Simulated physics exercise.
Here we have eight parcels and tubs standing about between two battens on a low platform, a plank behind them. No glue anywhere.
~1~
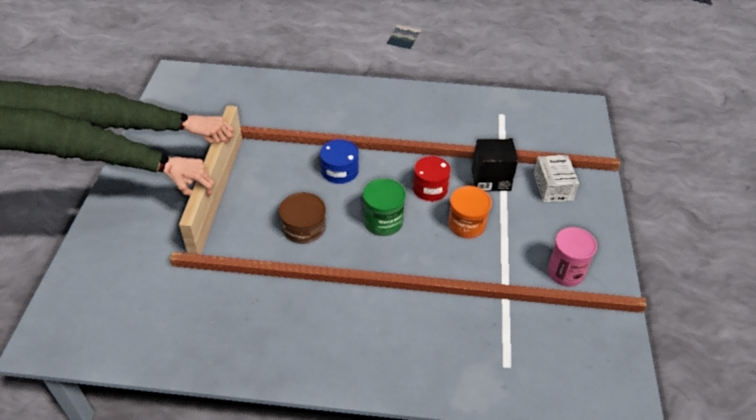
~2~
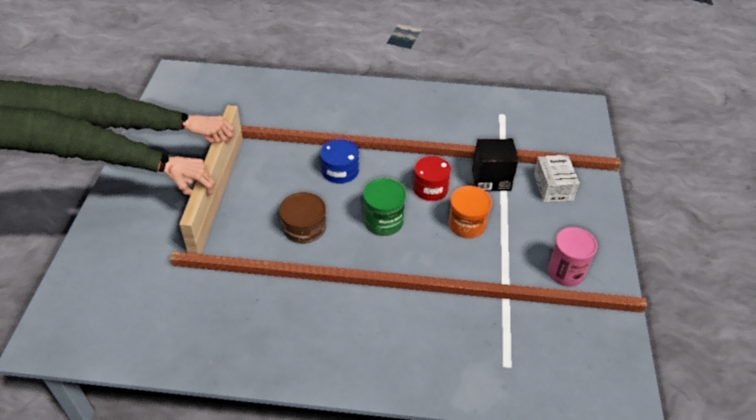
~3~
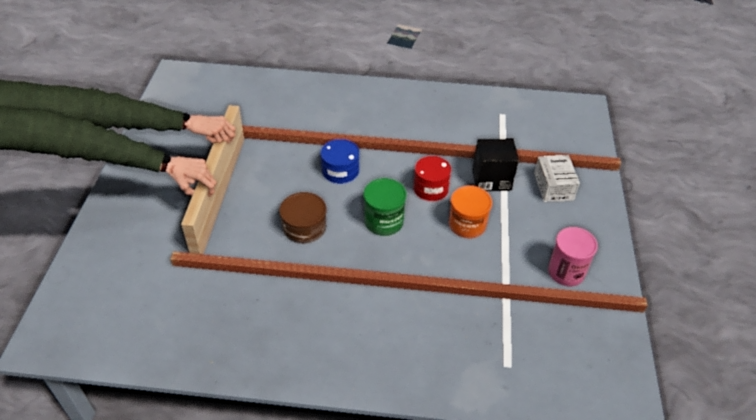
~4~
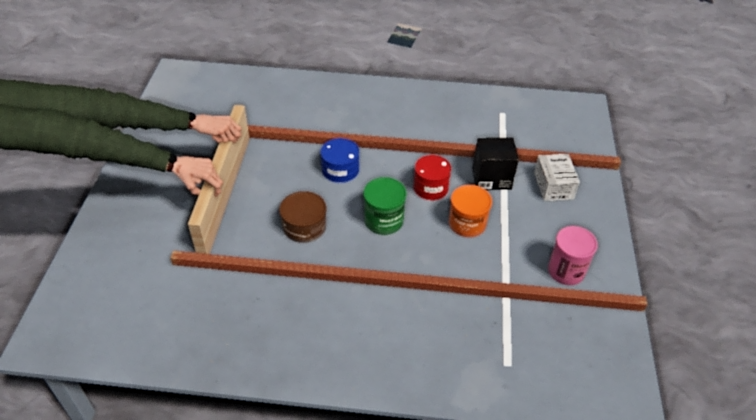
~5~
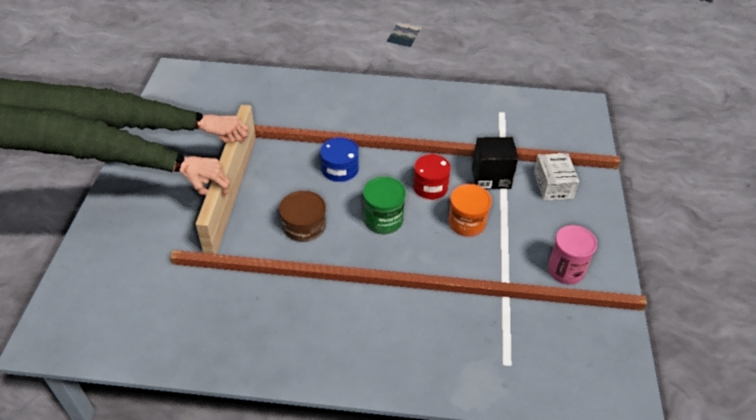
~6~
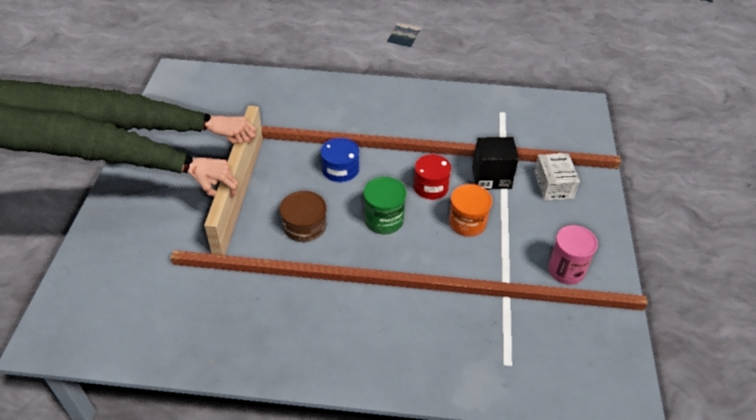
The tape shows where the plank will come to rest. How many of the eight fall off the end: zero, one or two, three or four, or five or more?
The number that fall off is zero.
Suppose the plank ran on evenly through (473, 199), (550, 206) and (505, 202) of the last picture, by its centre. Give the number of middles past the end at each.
The counts: 0, 1 and 0.
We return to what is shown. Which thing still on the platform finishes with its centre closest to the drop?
Foremost is the white box.
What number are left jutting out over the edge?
Overhanging: 0.
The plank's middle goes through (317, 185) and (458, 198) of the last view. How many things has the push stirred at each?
First 2, then 7.
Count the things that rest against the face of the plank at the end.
In contact: 3.
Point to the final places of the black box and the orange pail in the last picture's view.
First (562, 164), then (568, 220).
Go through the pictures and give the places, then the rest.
In the first picture, pink pail (571, 258); white box (556, 179); black box (494, 165); plank (214, 178); tape (504, 221).
In the second picture, white box (556, 178); red canister (432, 179).
In the third picture, black box (495, 165); orange pail (470, 213).
In the fourth picture, pink pail (572, 257); plank (222, 177).
In the fifth picture, white box (556, 177); brown pail (303, 216).
In the sixth picture, pink pail (572, 256); white box (556, 176); black box (495, 163); plank (237, 178); tape (505, 219).
Soon after, none off yet; pink pail at rest near (572, 256); white box at rest near (556, 176); black box at rest near (495, 163).
After that, none off yet; pink pail at rest near (572, 256); white box displaced a little near (567, 175); black box displaced about its own width near (530, 163).
In the end, the number that fall off is zero.
